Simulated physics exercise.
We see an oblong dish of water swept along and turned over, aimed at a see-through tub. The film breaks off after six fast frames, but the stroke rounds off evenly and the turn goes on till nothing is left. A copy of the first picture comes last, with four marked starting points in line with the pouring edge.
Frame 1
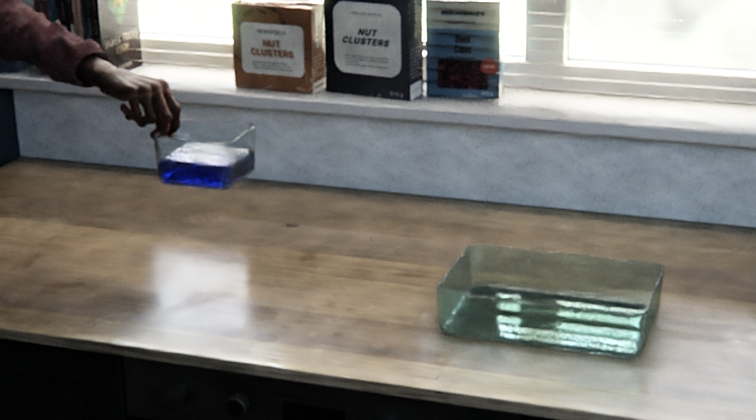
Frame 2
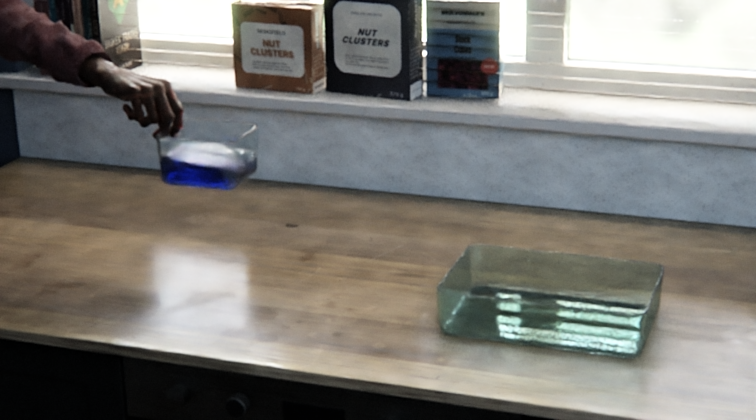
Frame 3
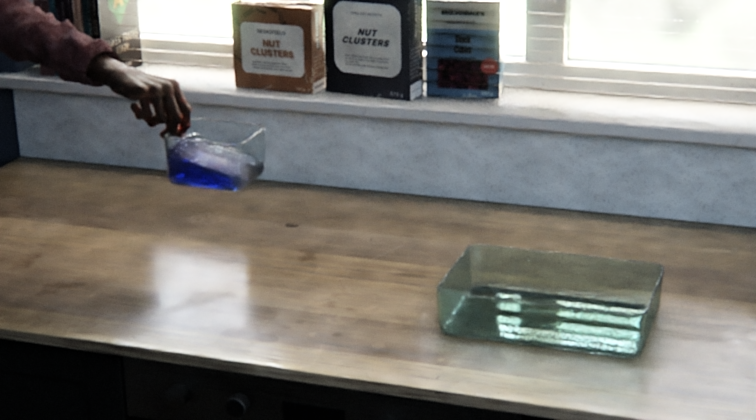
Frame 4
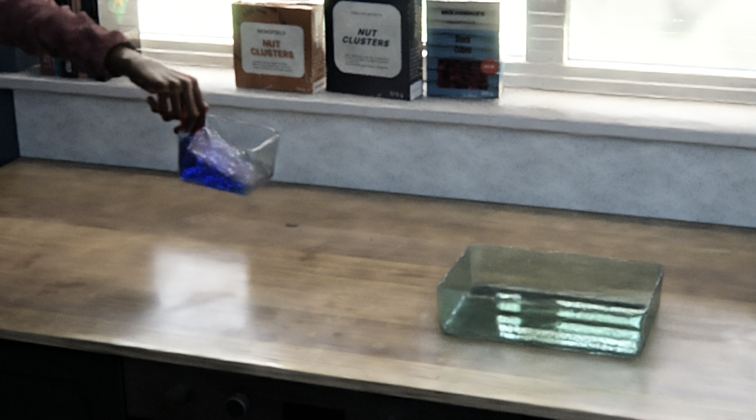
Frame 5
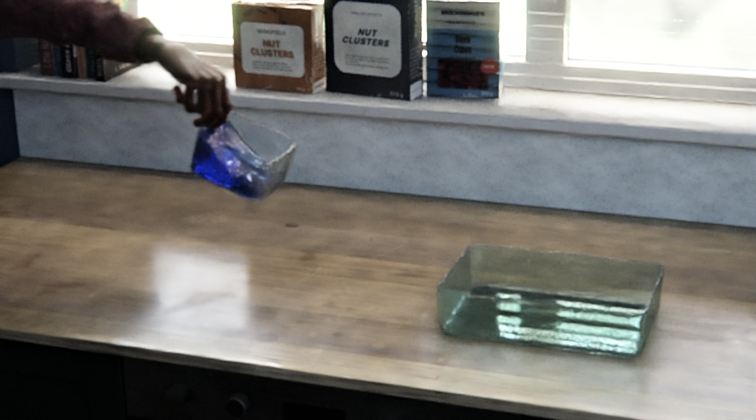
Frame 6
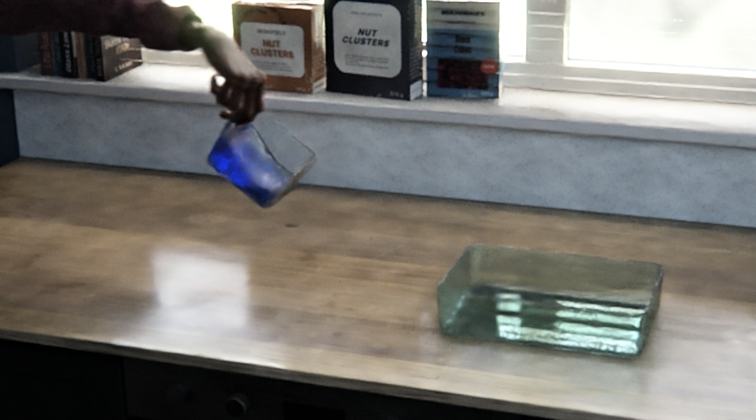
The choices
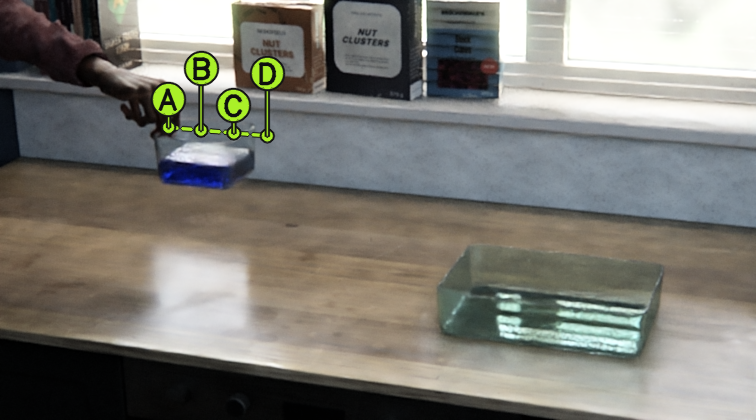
On a wooden counter, a hand carries a dish of blue liquid rightward, gradually tilting it.
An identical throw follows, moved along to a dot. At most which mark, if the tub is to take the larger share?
It is D.
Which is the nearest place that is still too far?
That would be C.
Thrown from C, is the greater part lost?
Yes, that goes wrong.
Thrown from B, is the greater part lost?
Yes.
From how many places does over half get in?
One.
In lime, A at (168, 127); B at (201, 130); C at (233, 133); D at (267, 135).
For place A, about 0 % lands in the tub, 100 % falls short.
For place B, about 0 % lands in the tub, 97 % falls short and 3 % goes beside or beyond.
For place C, about 16 % lands in the tub, 77 % falls short and 6 % goes beside or beyond.
For place D, about 69 % lands in the tub, 18 % falls short and 13 % goes beside or beyond.
